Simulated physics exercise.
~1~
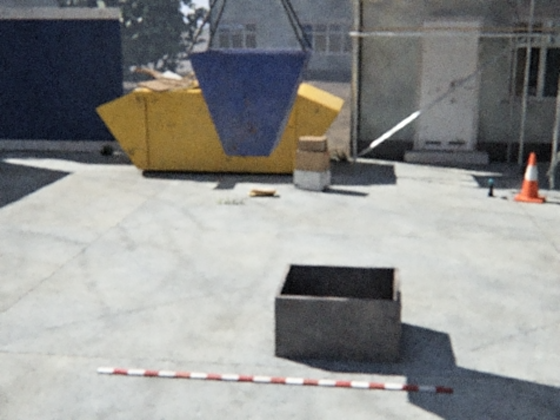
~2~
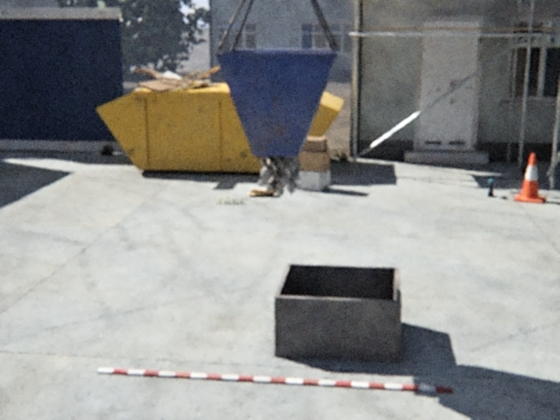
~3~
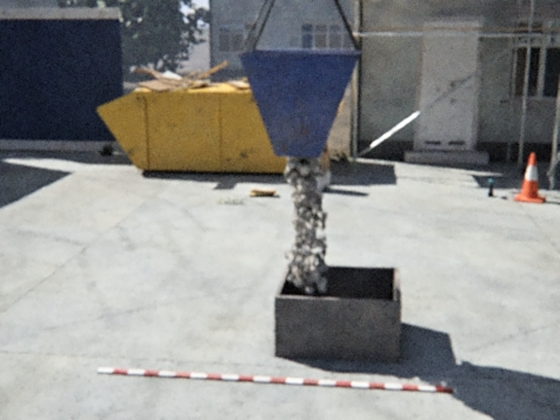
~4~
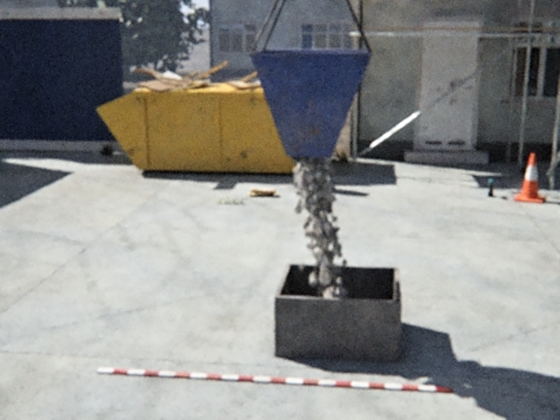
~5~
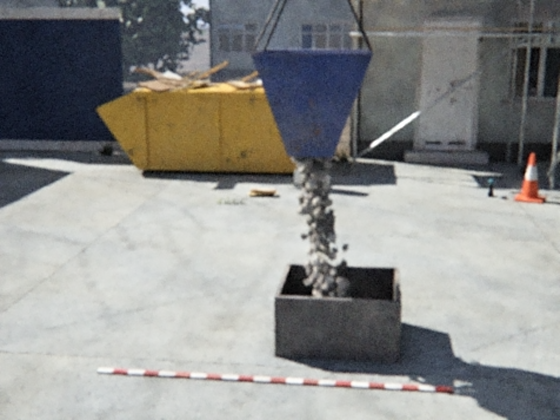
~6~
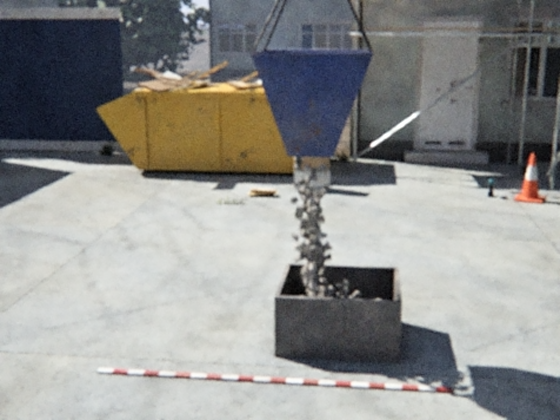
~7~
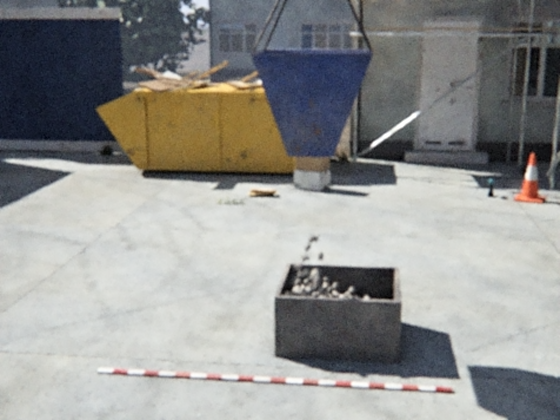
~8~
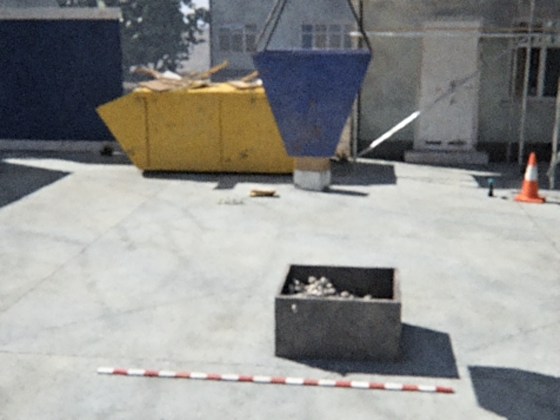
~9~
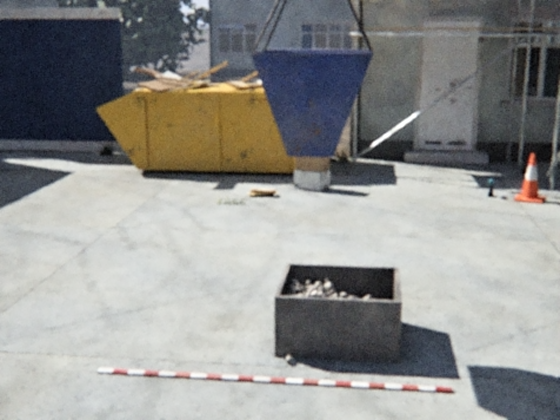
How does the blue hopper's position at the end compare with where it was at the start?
It ends up farther to the right. At the start it hung in front of the right half of the yellow container, and at the end it hangs by that container's right end, in front of the small stacked boxes.
A blue hopper hanging from cables moved right past a yellow container and let out a stream of grey stones, which poured into an open dark box until the flow stopped, leaving a heap inside while the hopper hung still.
